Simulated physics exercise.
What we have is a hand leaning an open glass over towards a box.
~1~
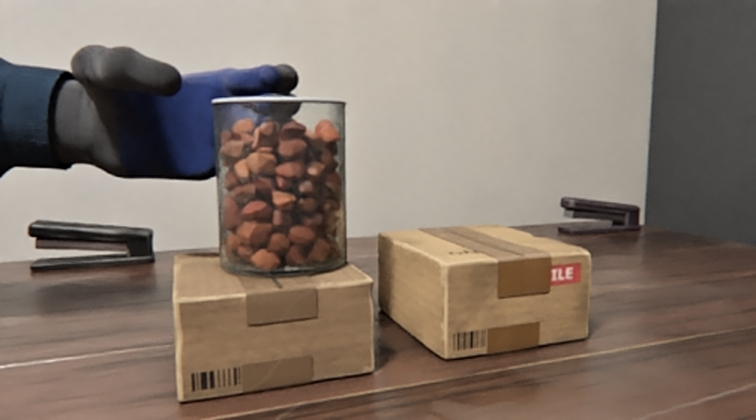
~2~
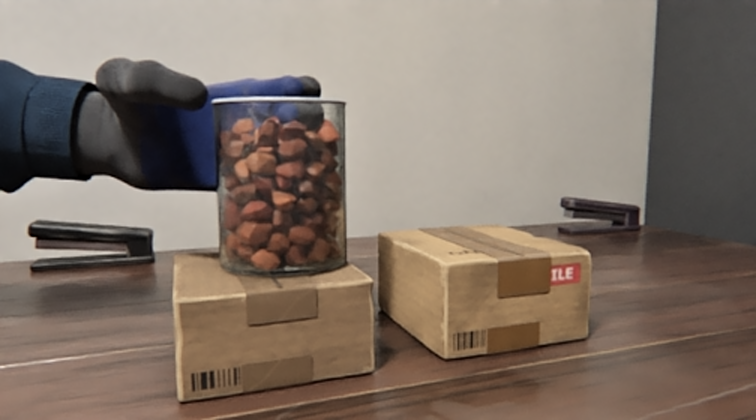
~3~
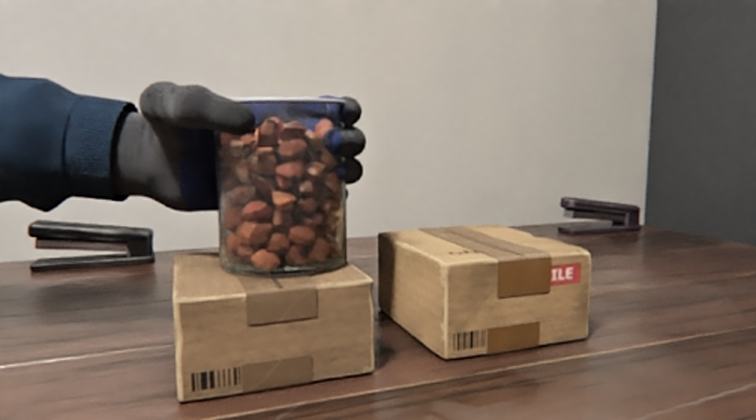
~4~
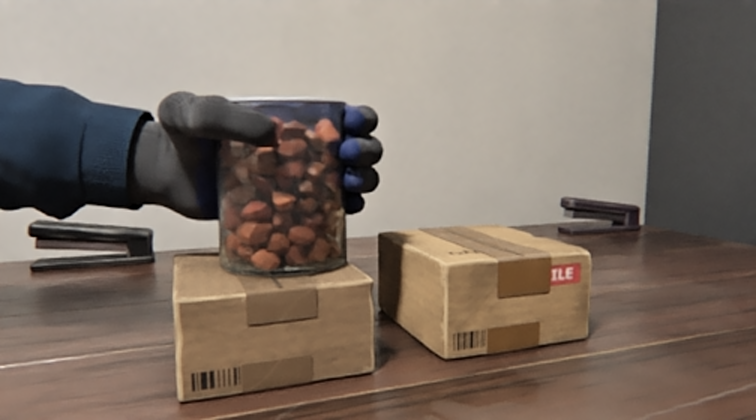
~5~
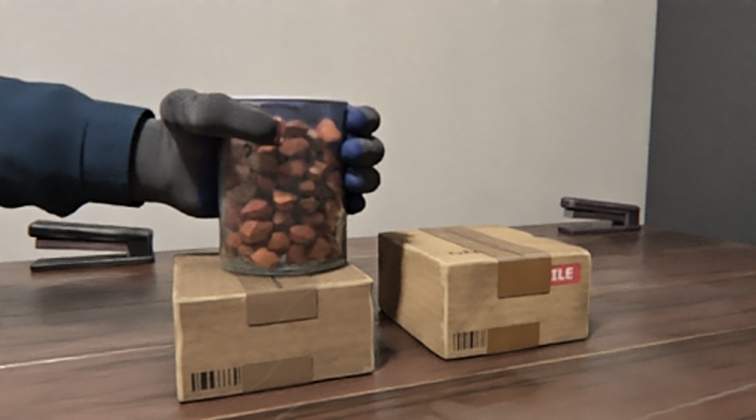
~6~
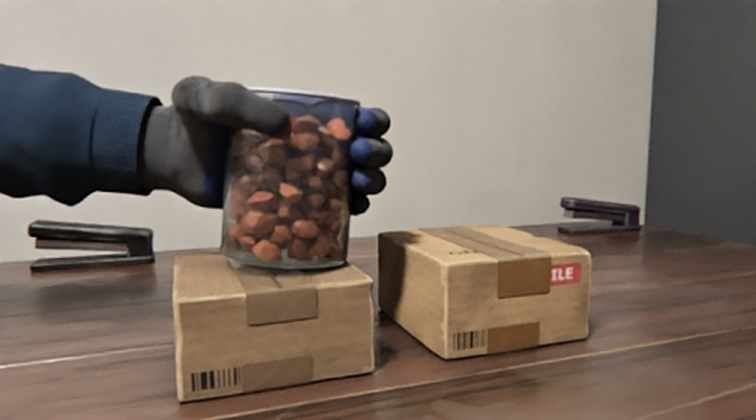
A gloved hand reaches around a glass of reddish-brown chunks, grips it and tilts it slightly.
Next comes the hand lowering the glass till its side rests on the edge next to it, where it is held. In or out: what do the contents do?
It overflows.
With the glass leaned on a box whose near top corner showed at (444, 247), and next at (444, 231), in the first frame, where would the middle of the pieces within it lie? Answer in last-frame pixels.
(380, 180), then (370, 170).
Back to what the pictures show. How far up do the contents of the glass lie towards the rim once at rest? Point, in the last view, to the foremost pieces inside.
I'd point to about (469, 216) in the last view.
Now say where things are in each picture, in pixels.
Glass at (283, 182), nearly full of bits of crushed brick; box at (475, 282), its top about level with the glass's foot, in the first picture.
Glass at (283, 182), upright; rim at (341, 104); top of the contents at (288, 150), in the second picture.
Glass at (283, 182), upright; rim at (341, 104); box at (475, 282), in the third picture.
Glass at (283, 182), upright; rim at (341, 104); top of the contents at (288, 150), in the fourth picture.
Glass at (284, 181), upright; rim at (343, 104); box at (475, 282), in the fifth picture.
Glass at (290, 177), leaning 5°; rim at (355, 105); box at (475, 282), its top about level with the glass's foot, in the sixth picture.
Then, 0.65 s after the last picture, the glass leans 43°; everything is still inside.
Then, 1.22 s after the last picture, the glass leans 77°; everything is still inside.
Then, 1.71 s after the last picture, the glass rests on the box at 83°; a stray few of the bits of crushed brick out of it.
At rest, the glass rests on the box at 83°; a small part of the bits of crushed brick out of it.
